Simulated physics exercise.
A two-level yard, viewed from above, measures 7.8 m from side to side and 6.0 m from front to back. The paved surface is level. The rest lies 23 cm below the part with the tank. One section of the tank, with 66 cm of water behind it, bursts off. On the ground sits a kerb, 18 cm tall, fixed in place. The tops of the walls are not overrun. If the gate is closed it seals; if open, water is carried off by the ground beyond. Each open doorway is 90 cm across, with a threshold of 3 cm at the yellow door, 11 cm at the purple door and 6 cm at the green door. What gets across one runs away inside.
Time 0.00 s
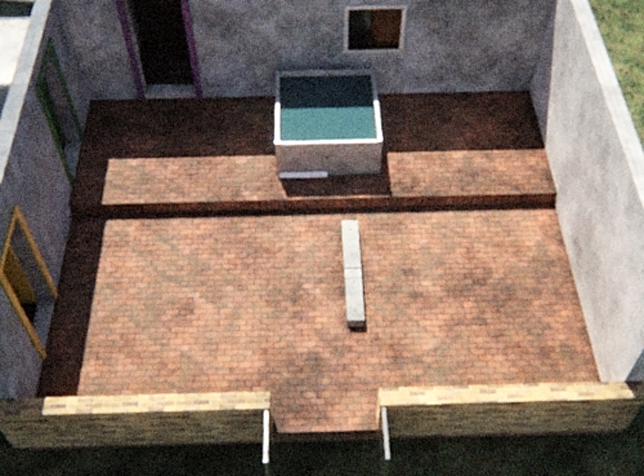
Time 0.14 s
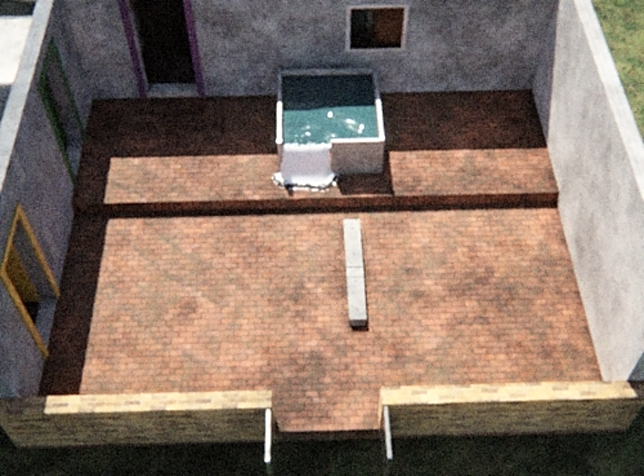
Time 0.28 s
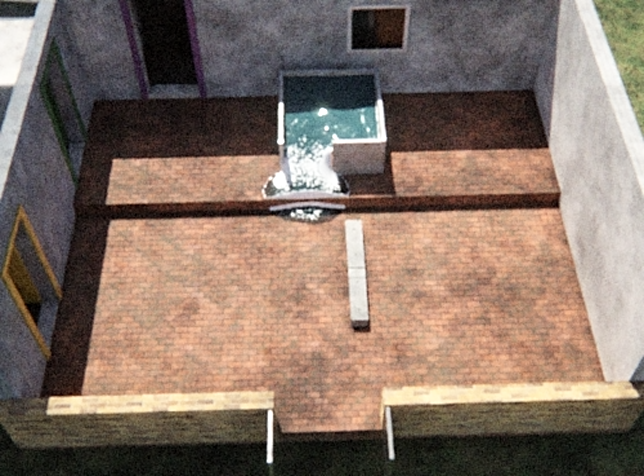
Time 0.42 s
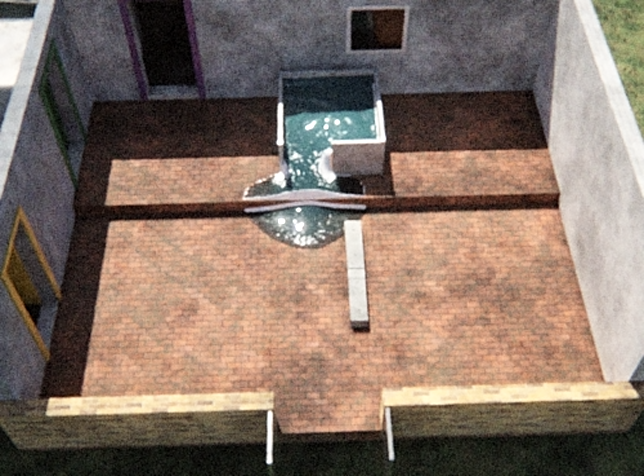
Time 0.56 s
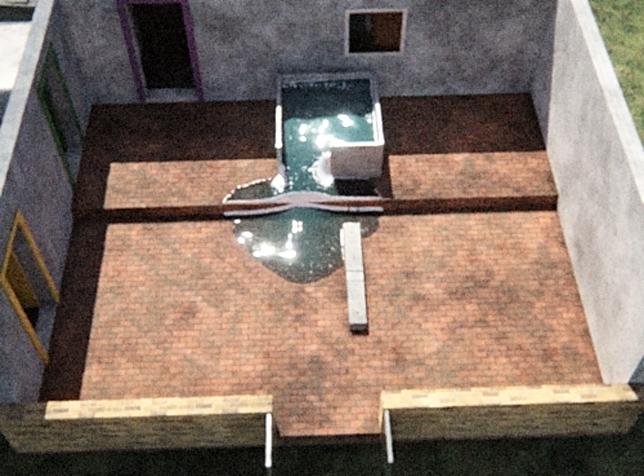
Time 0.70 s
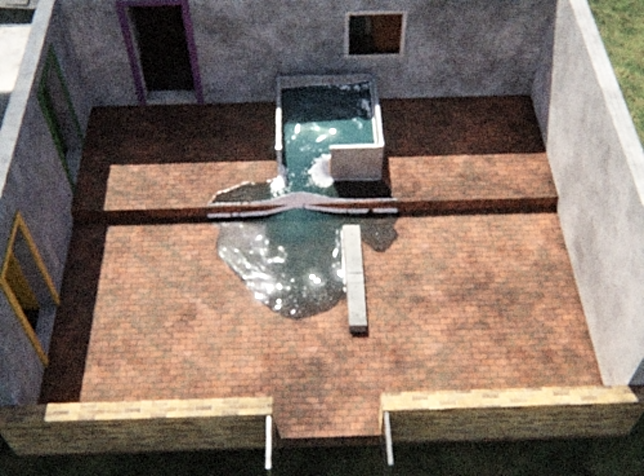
The footage shows a walled, brick-paved yard from above, where part of a raised tank's front gives way and water pours out, runs over the step and spreads across the lower paving, passing left of a pale kerb and reaching around its far end.
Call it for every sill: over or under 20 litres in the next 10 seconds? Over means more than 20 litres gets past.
Yellow door: Over, purple door: Under, green door: Under.
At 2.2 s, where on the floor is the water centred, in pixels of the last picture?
The water's centre is around (302, 216).
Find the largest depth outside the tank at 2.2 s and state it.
Around 23 centimetres deep.
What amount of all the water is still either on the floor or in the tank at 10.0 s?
Some 62 in a hundred.
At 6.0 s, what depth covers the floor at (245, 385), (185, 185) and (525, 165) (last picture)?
Reading - approx. 7 / 0 / 0 cm.
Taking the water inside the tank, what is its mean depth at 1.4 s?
The mean depth is some 43 cm.
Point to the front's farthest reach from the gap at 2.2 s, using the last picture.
Near (101, 427).
After 1.4 s water covers 25 % of the floor and is deepest (30 cm) near (298, 189); yellow door not reached, purple door not reached, green door not reached.
After 2.2 s water covers 35 % of the floor and is deepest (23 cm) near (262, 422); yellow door not reached, purple door not reached, green door not reached.
After 3.5 s water covers 35 % of the floor and is deepest (19 cm) near (61, 428); yellow door 7 cm at the sill, 3 L in, purple door not reached, green door not reached.
After 6.0 s water covers 40 % of the floor and is deepest (12 cm) near (73, 230); yellow door 6 cm at the sill, 26 L in, purple door not reached, green door not reached.
After 10.0 s water covers 40 % of the floor and is deepest (7 cm) near (60, 296); yellow door 5 cm at the sill, 41 L in, purple door not reached, green door not reached.
